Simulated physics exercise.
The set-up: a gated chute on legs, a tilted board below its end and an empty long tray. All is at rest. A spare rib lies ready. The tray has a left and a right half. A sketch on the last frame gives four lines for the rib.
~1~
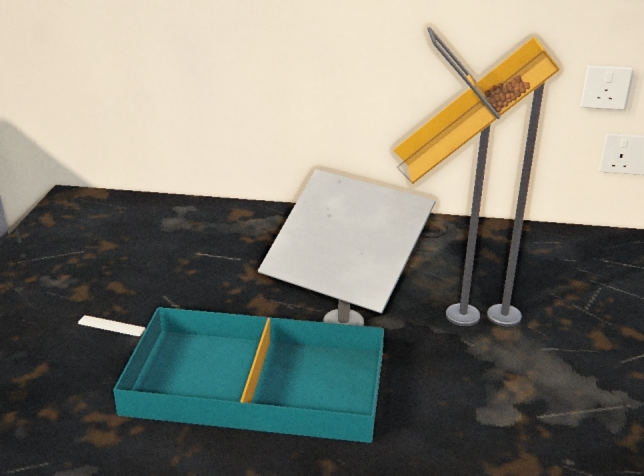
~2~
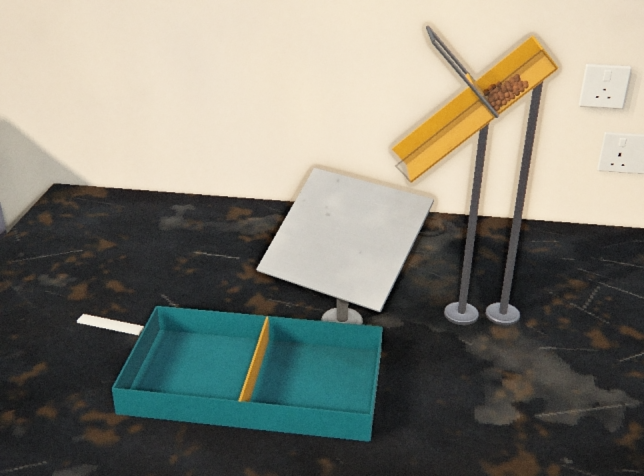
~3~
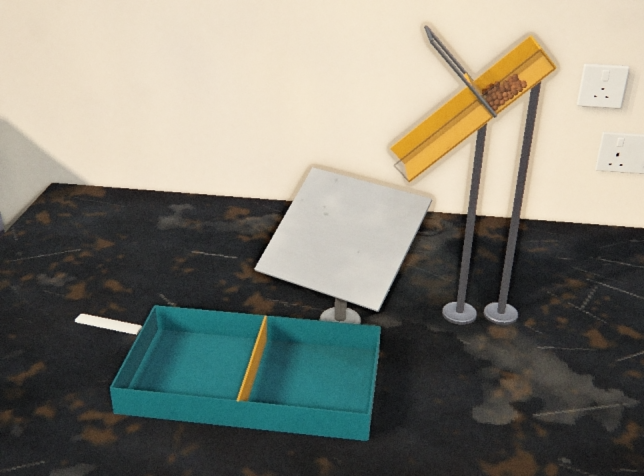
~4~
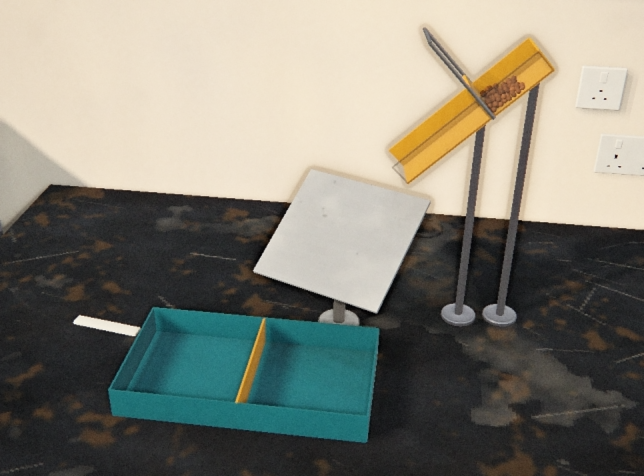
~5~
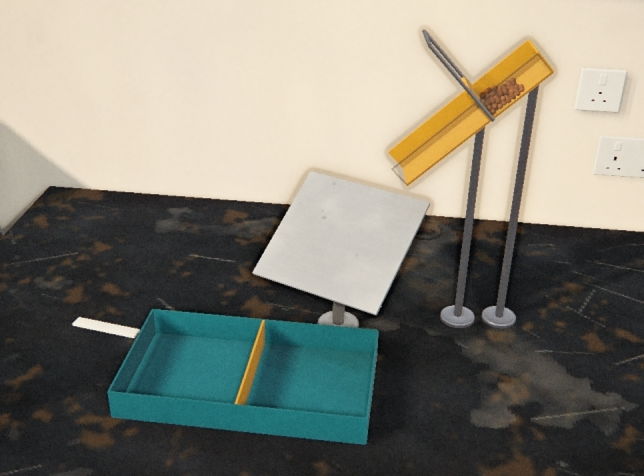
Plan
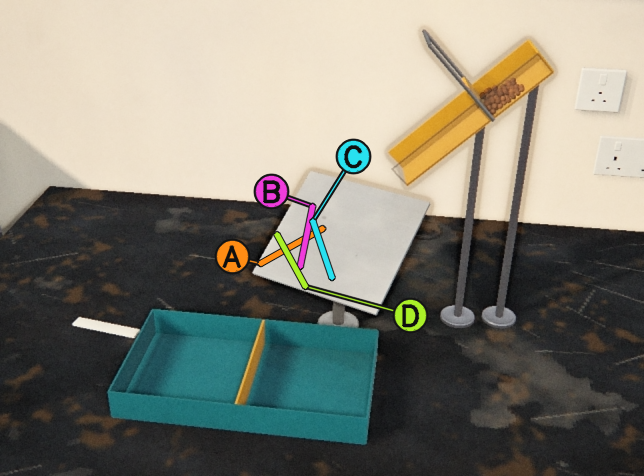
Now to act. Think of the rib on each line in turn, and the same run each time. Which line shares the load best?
Line A.
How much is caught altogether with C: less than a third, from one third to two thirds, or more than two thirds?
It is more than two thirds.
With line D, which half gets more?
More lands on the right.
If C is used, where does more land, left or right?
Right.
On the marked copy, line A from (322, 228) to (260, 263); line B from (312, 206) to (300, 266); line C from (312, 221) to (332, 277); line D from (277, 234) to (305, 286).
With A, of what is caught, about two thirds in the left half, about a third in the right.
With B, of what is caught, a small part in the left half, nearly all in the right.
With C, of what is caught, a small part in the left half, nearly all in the right.
With D, of what is caught, a stray few in the left half, nearly all in the right.
